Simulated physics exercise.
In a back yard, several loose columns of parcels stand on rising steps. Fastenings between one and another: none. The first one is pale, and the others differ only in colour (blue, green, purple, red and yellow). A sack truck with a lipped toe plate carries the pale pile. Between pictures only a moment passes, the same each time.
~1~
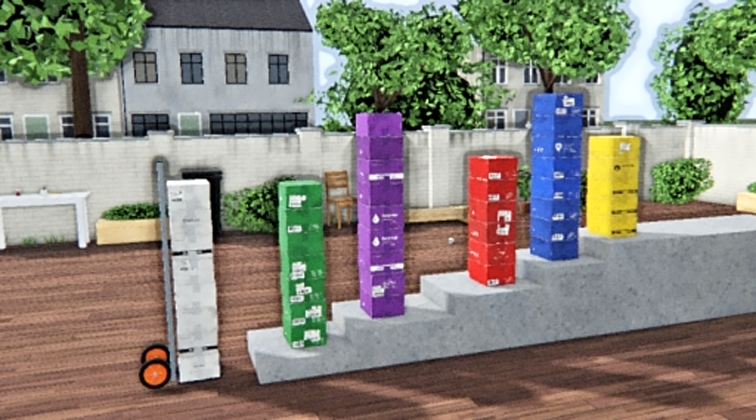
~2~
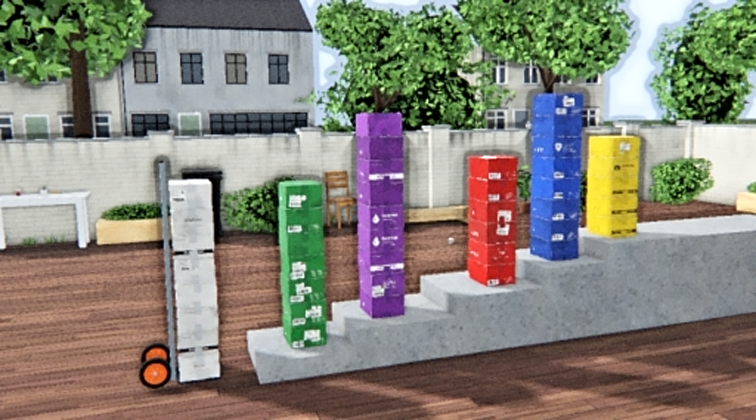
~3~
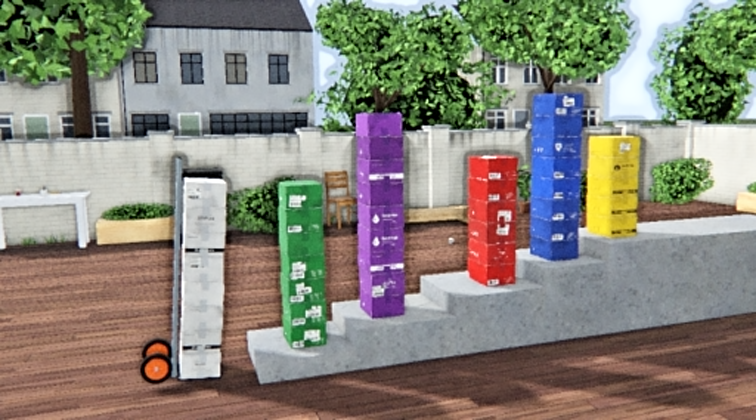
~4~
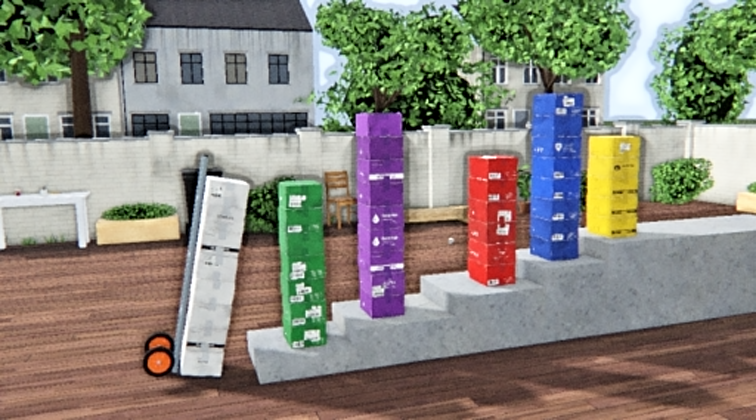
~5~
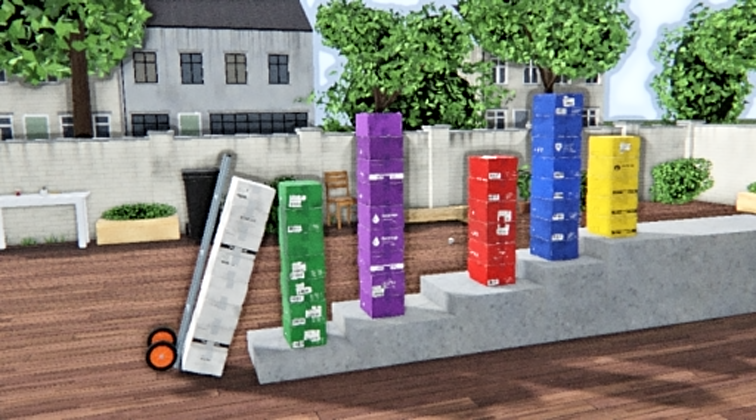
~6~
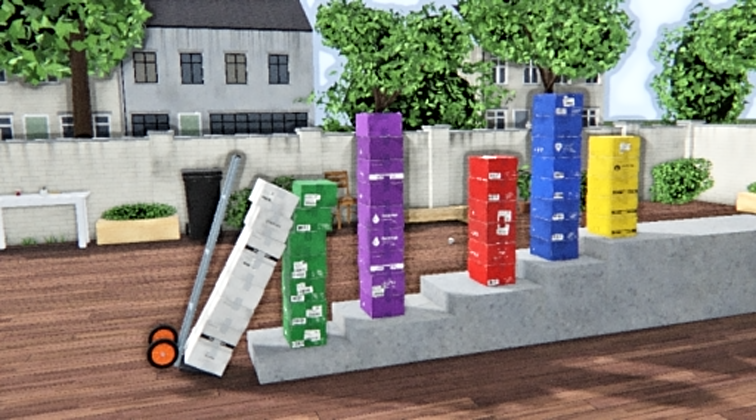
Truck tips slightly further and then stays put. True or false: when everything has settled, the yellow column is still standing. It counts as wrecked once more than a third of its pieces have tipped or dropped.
False.
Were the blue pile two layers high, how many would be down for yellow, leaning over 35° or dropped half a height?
Down at the end: Yellow 0.
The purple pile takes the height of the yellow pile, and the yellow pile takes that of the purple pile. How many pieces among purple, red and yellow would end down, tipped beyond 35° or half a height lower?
It works out to purple 5, then red 0, then yellow 0.
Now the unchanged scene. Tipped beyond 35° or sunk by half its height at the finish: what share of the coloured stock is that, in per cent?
Roughly 95 percent of the pieces.
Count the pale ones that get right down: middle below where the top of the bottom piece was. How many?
1 in all.
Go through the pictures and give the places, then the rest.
In the first frame (we follow the side turned to the camera), truck frame (163, 208) level; top yellow parcel (627, 147); top purple parcel (385, 125); no other piece has moved.
The second frame shows truck frame (164, 208) rocked barely; top yellow parcel (627, 147).
The third frame shows truck frame (179, 204) rocked barely, top of the pale pile leaning barely; top yellow parcel (627, 147); no other piece has moved.
The fourth frame shows truck frame (200, 201) rocked a little, top of the pale pile leaning a little; top yellow parcel (627, 147); no other piece has moved.
The fifth frame shows truck frame (218, 200) rocked clearly, top of the pale pile leaning clearly; top yellow parcel (627, 147); no other piece has moved.
The sixth frame shows truck frame (226, 200) rocked clearly, top of the pale pile leaning clearly; top yellow parcel (627, 147); top green parcel (319, 196) displaced half its height; 3 stirred so far.
Soon, 8 of the pale pile down; none of the 5 yellow parcels down (0 of 35 in all colours); top yellow parcel unmoved; top green parcel tipped clearly, half its height lower.
A while on, 8 of the pale pile down; none of the 5 yellow parcels down (21 of 35 in all colours); top yellow parcel tipped a little; top green parcel tipped well over, some three heights lower.
Finally, 8 of the pale pile down; 5 of the 5 yellow parcels down (33 of 35 in all colours); top yellow parcel upside down; top purple parcel tipped steeply, some three heights lower. Seen by the last camera, middles, top yellow parcel near (726, 216), top purple parcel near (531, 192).
